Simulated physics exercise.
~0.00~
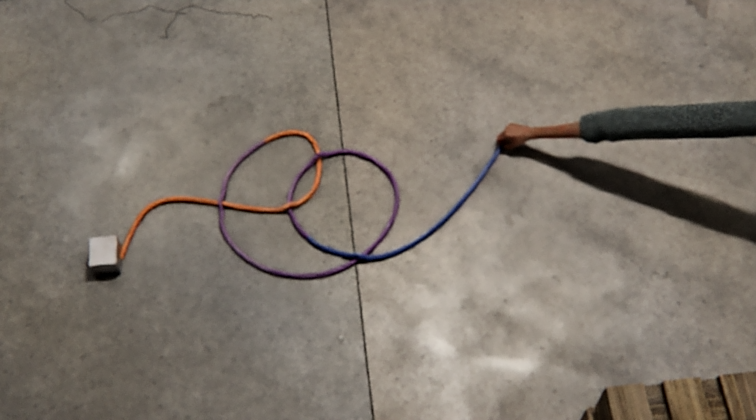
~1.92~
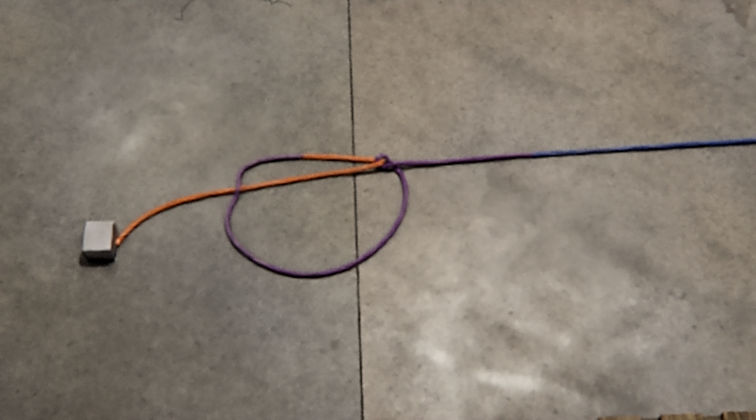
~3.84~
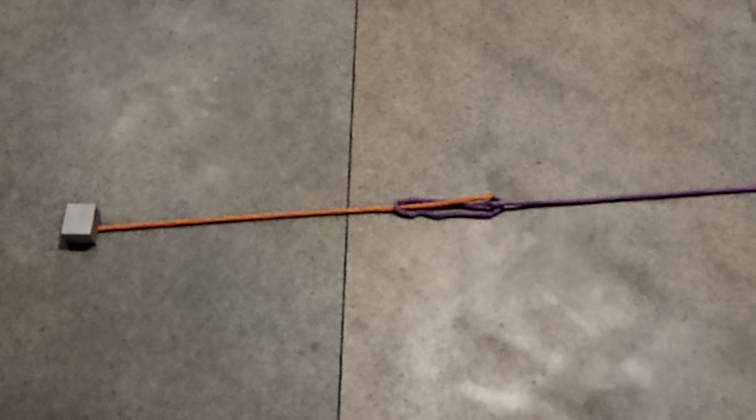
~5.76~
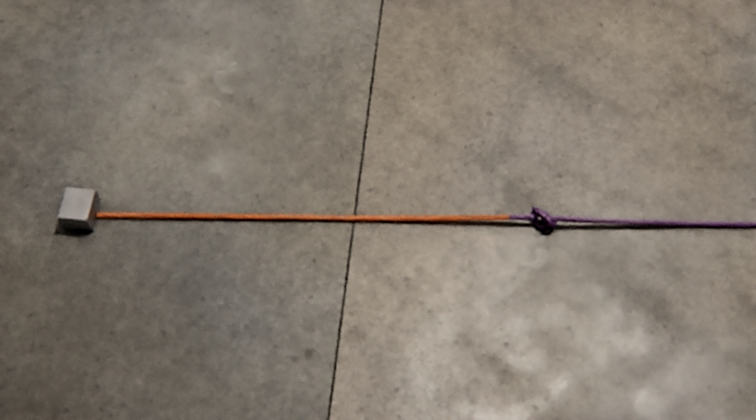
On a concrete floor, a hand draws the blue end of an orange, purple and blue rope to the right, its orange end held at a small grey block, and the loops narrow and tighten into a small purple knot on the straightened rope.
